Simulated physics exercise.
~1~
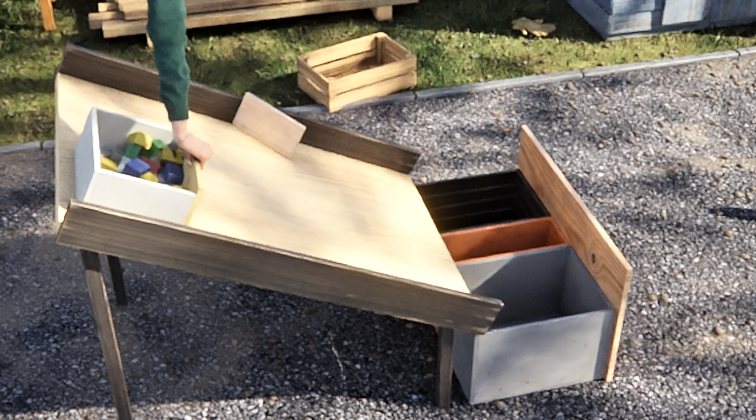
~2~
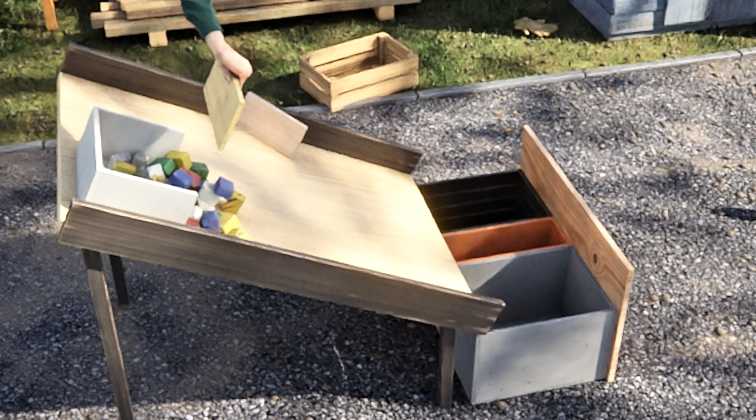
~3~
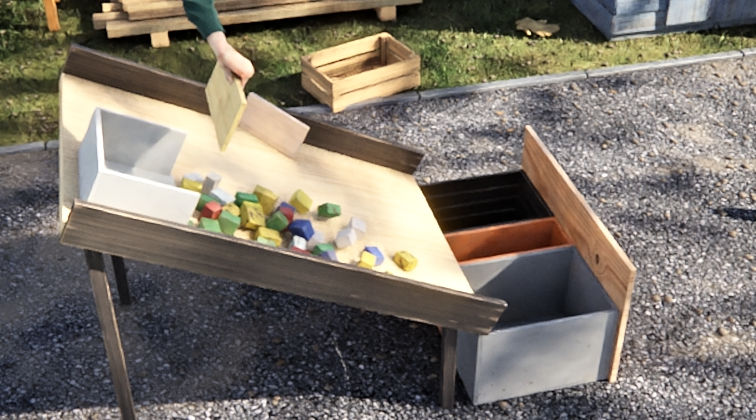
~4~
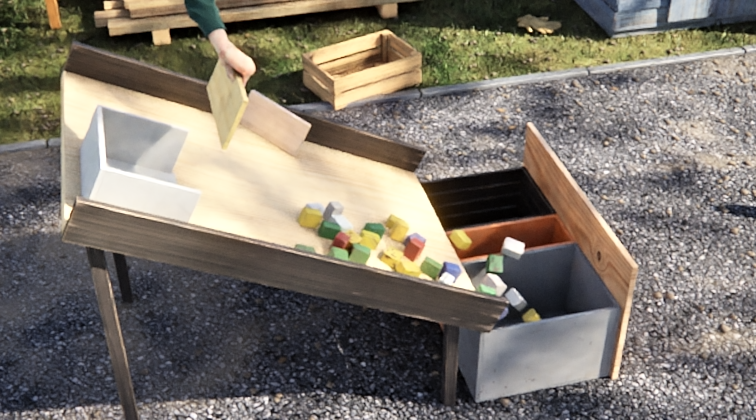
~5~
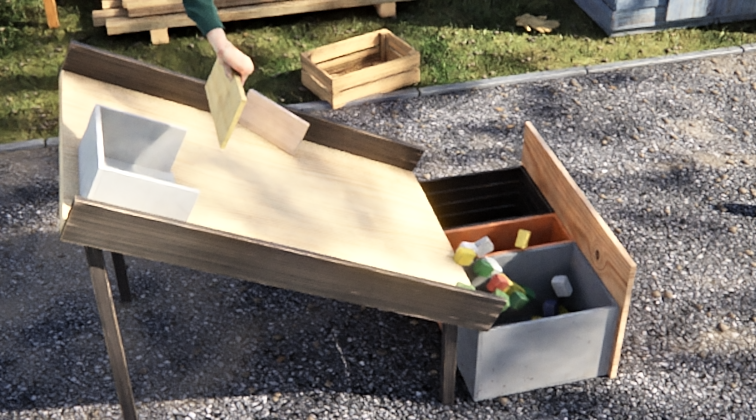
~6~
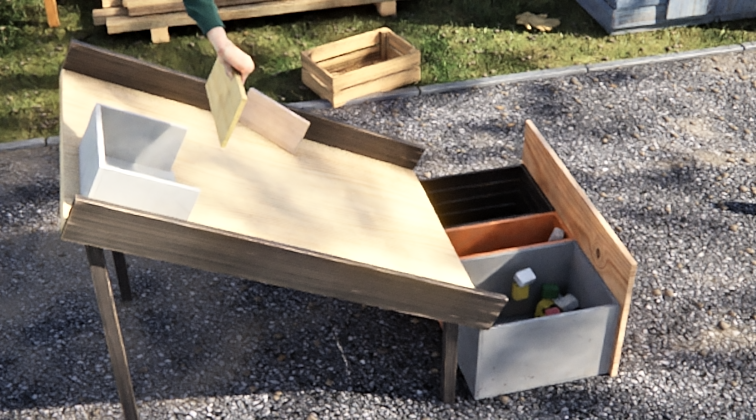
We see a hand lift a small wooden gate from a white pen on a sloping table, letting colourful toy bricks tumble down to the right and drop off the edge, most landing in the near grey tub and a few in the orange one.
